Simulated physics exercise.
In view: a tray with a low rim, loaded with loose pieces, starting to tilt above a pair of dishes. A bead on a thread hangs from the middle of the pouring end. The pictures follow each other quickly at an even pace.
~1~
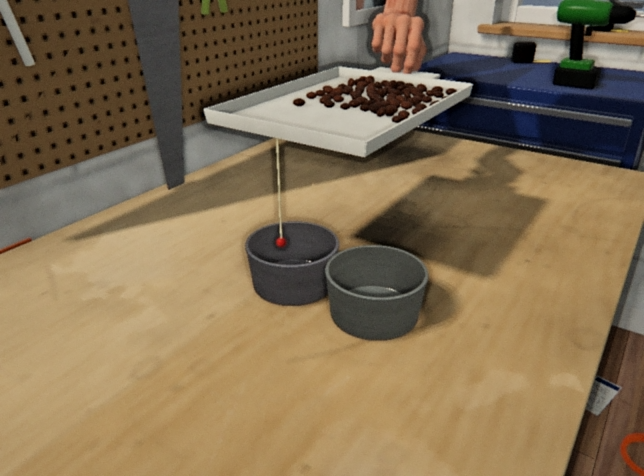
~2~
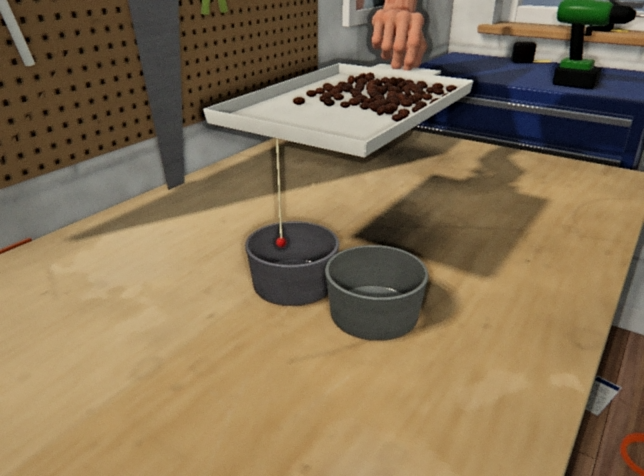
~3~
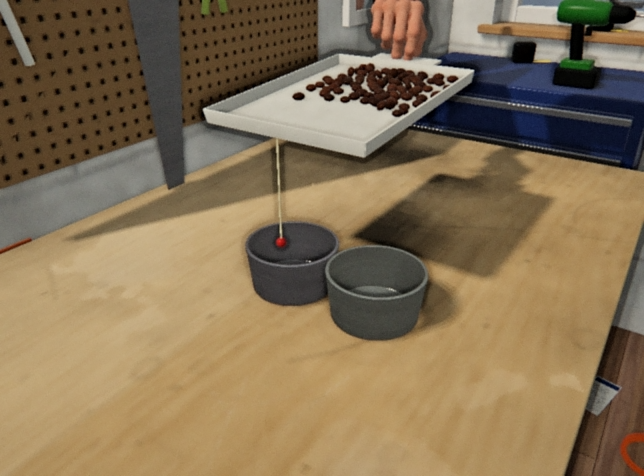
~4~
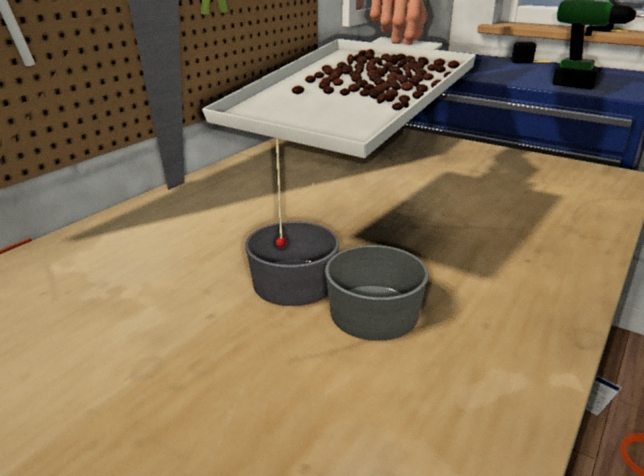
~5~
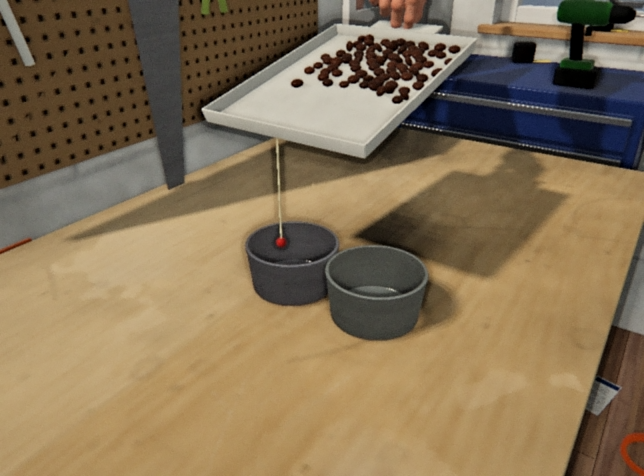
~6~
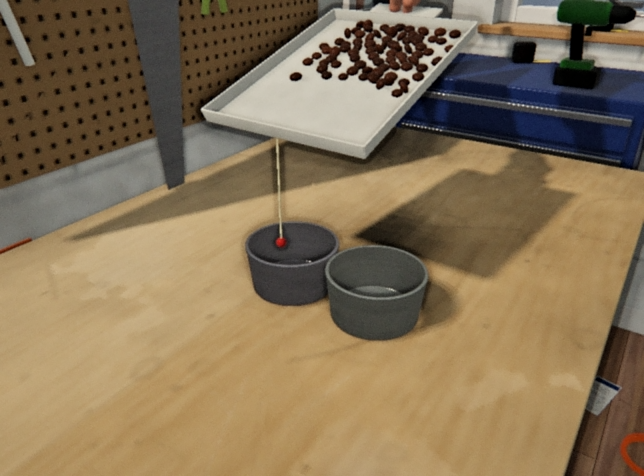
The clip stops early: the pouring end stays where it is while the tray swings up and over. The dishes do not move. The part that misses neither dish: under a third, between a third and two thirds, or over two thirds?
Together they catch less than a third.
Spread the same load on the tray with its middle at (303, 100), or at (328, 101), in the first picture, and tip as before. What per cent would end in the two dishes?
First some 0, then 0 per cent.
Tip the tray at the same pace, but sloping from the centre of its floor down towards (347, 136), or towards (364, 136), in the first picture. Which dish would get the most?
The first try: Right. The second: The right dish.
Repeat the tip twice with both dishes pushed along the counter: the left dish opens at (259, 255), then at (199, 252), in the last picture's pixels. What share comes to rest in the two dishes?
The first gives 50 %, the second 70 %.
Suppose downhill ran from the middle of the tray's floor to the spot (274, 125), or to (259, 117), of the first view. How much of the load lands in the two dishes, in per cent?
Roughly 0 per cent, and 0 per cent.
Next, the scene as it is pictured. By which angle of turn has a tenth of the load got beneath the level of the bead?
Near 70 degrees.
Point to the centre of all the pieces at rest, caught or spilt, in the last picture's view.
At about (258, 337).
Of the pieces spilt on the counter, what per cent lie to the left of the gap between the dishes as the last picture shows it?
Close to 80 per cent.
Soon after the last picture, tray tipped steeply; most on the tray; a small part in the air.
A little later, tray tipped right over; about a third on the tray; about two thirds outside both; a stray few in the air.
Later still, tray tipped past a quarter turn; all outside both.
At rest, tray tipped past a quarter turn; none in the right dish; none in the left dish; all outside both.
